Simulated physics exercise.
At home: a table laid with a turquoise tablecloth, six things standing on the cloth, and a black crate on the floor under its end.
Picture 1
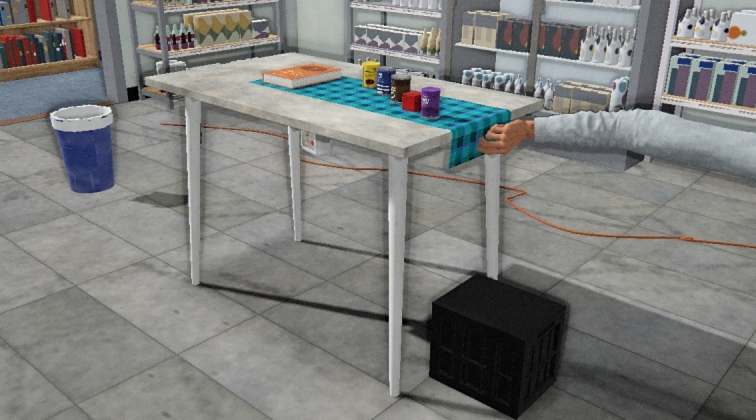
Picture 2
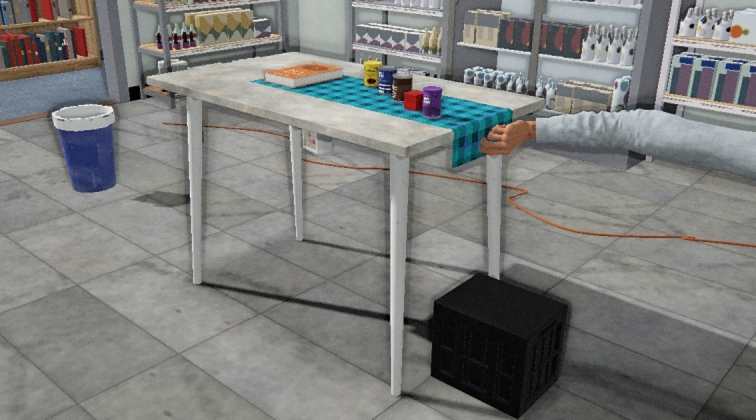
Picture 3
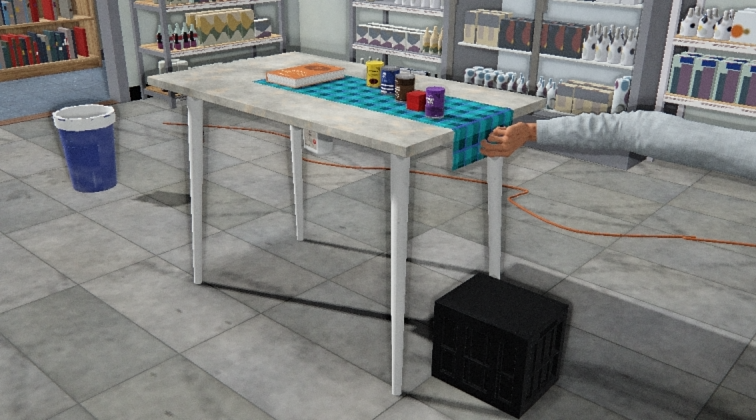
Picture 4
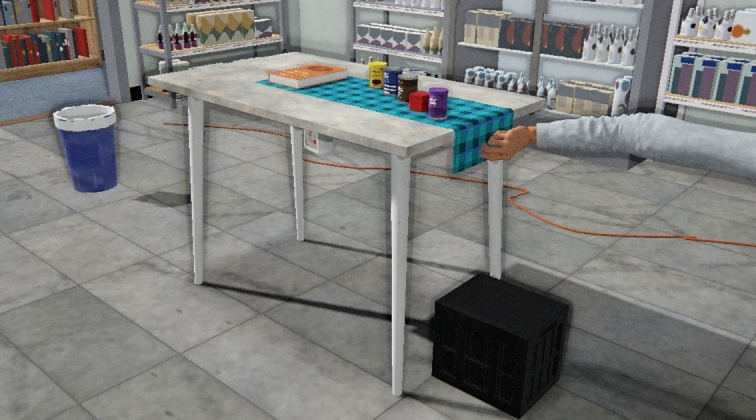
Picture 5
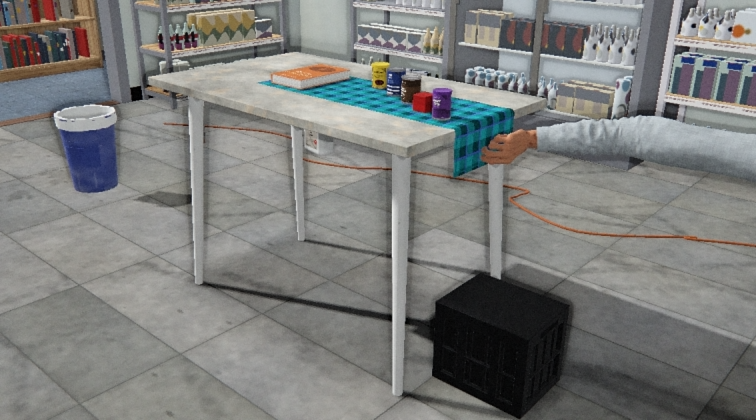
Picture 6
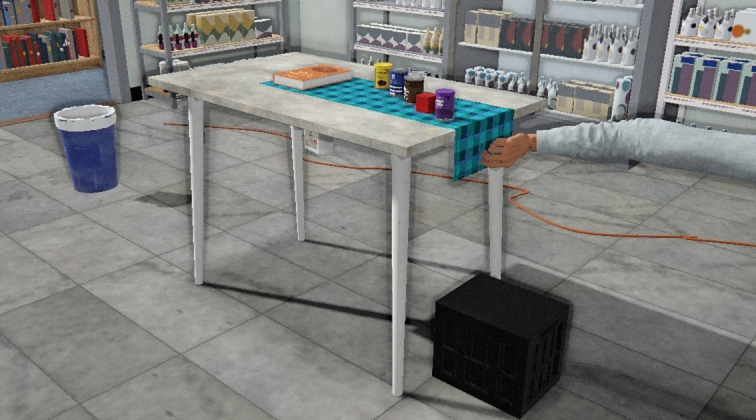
A hand slowly pulls a turquoise checked cloth rightward, carrying the cans and red cube along.
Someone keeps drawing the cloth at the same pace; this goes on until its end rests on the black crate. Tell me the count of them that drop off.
In all, four slip off.
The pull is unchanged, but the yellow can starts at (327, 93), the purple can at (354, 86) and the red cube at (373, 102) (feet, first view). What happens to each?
Looking at each one, the yellow can remains in position, the purple can remains in position and the red cube drops away.
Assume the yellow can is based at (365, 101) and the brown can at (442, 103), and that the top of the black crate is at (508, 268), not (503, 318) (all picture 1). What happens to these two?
Yellow can stays, brown can is gone.
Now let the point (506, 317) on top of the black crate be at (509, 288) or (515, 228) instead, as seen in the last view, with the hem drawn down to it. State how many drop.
3 and 1.
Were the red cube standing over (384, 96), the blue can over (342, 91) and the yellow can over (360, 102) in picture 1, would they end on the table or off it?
In the end the red cube gets dislodged, while the blue can rides it out and the yellow can gets dislodged.
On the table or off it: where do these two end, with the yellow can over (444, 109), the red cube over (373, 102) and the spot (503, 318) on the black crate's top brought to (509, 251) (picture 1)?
The yellow can? Lost. The red cube? Safe.
Soon after, hem near (480, 243); purple can and red cube gone.
Then, hem on the crate; purple can, red cube, brown can and blue can gone.
At rest, hem on the crate; purple can, red cube, brown can and blue can gone. The count of fallen things is four.
